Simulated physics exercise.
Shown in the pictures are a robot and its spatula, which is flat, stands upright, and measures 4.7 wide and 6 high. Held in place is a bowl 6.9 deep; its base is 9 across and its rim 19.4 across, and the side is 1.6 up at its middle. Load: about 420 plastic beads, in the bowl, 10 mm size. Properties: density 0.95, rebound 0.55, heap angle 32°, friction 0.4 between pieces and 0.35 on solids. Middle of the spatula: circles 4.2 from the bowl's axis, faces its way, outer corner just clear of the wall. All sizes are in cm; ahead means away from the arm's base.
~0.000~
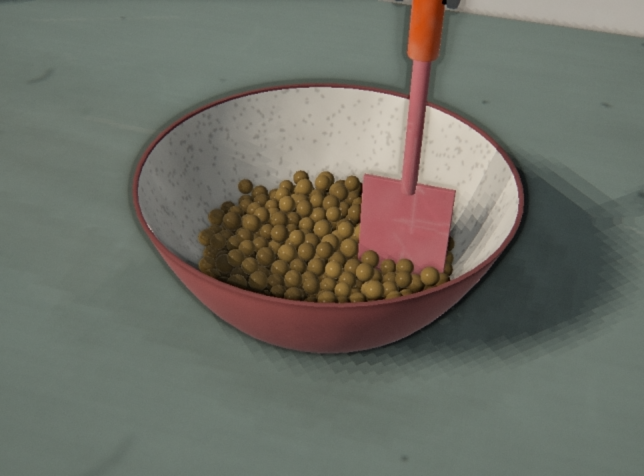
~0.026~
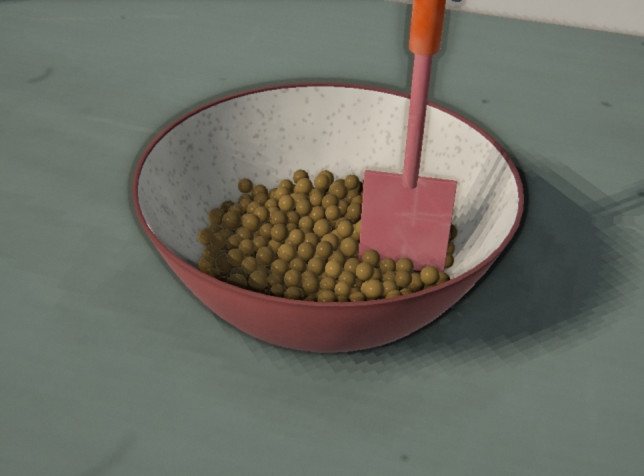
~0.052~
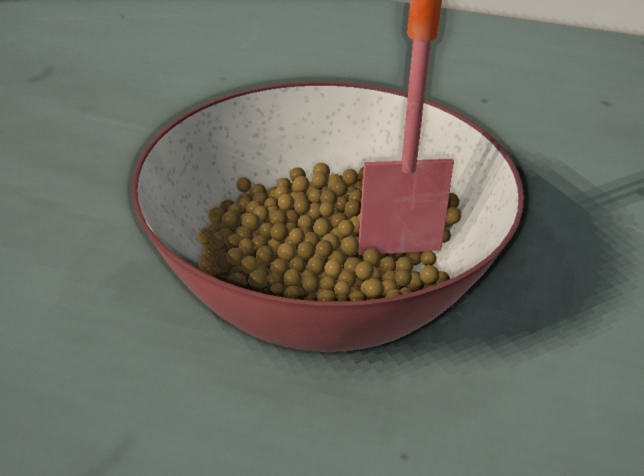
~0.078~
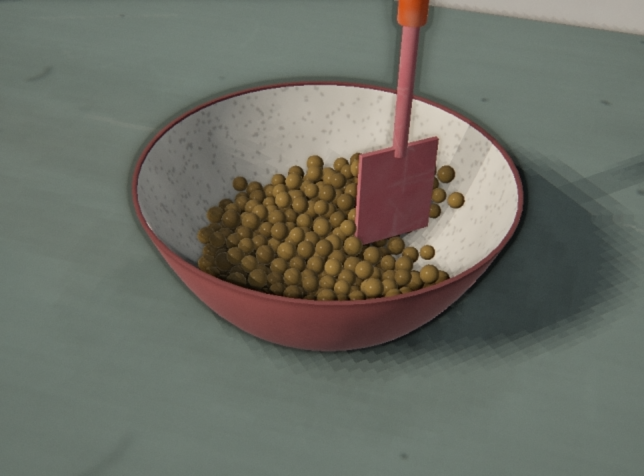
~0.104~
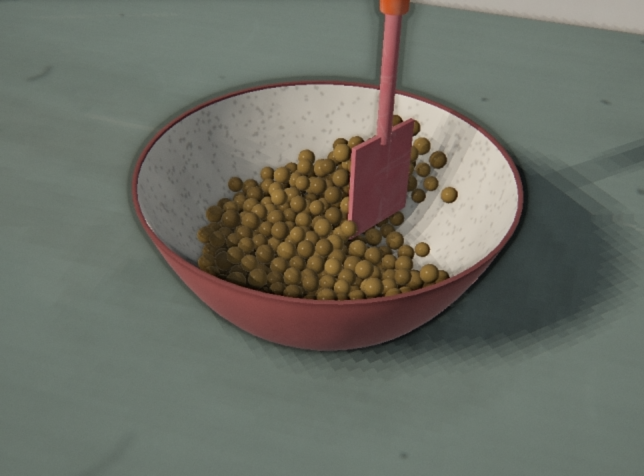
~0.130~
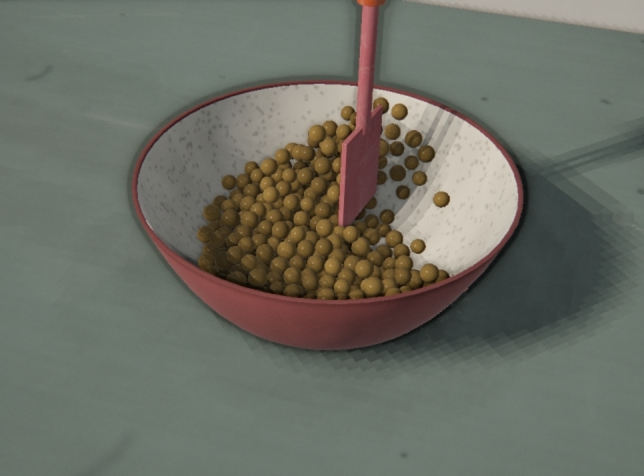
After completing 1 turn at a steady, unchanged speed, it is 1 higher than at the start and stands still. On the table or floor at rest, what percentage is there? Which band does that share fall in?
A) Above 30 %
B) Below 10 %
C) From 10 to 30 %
Below 10 %.
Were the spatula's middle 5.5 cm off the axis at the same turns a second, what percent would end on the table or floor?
It would be close to 0 per cent then.
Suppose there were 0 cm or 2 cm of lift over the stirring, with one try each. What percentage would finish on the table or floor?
Close to 5 percent and close to 5 percent.
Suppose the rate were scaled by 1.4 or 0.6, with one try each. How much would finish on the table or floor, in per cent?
Around 15 percent on the first try and 0 percent on the second.
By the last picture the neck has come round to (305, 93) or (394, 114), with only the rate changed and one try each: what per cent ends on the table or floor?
It comes to roughly 20 per cent and then 0 per cent.
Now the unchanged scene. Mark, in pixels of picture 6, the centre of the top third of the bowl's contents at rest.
Estimated centre: (403, 222).
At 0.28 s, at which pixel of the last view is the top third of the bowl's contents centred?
Roughly pixel (204, 211).
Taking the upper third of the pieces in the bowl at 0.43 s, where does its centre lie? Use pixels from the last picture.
The centre is close to (372, 289).
After 0.28 s, 186° round, highest piece 8 above the table; 420 in the bowl.
After 0.43 s, 292° round, highest piece 9 above the table; 409 in the bowl, 6 on the table or floor, 5 in flight or on the tool.
After 0.70 s, 0° round, highest piece 6 above the table; 403 in the bowl, 17 on the table or floor.
After 1.40 s, 0° round, highest piece 6 above the table; 403 in the bowl, 17 on the table or floor.
At rest, 403 in the bowl, 17 on the table or floor. That is 4 % on the table or floor.
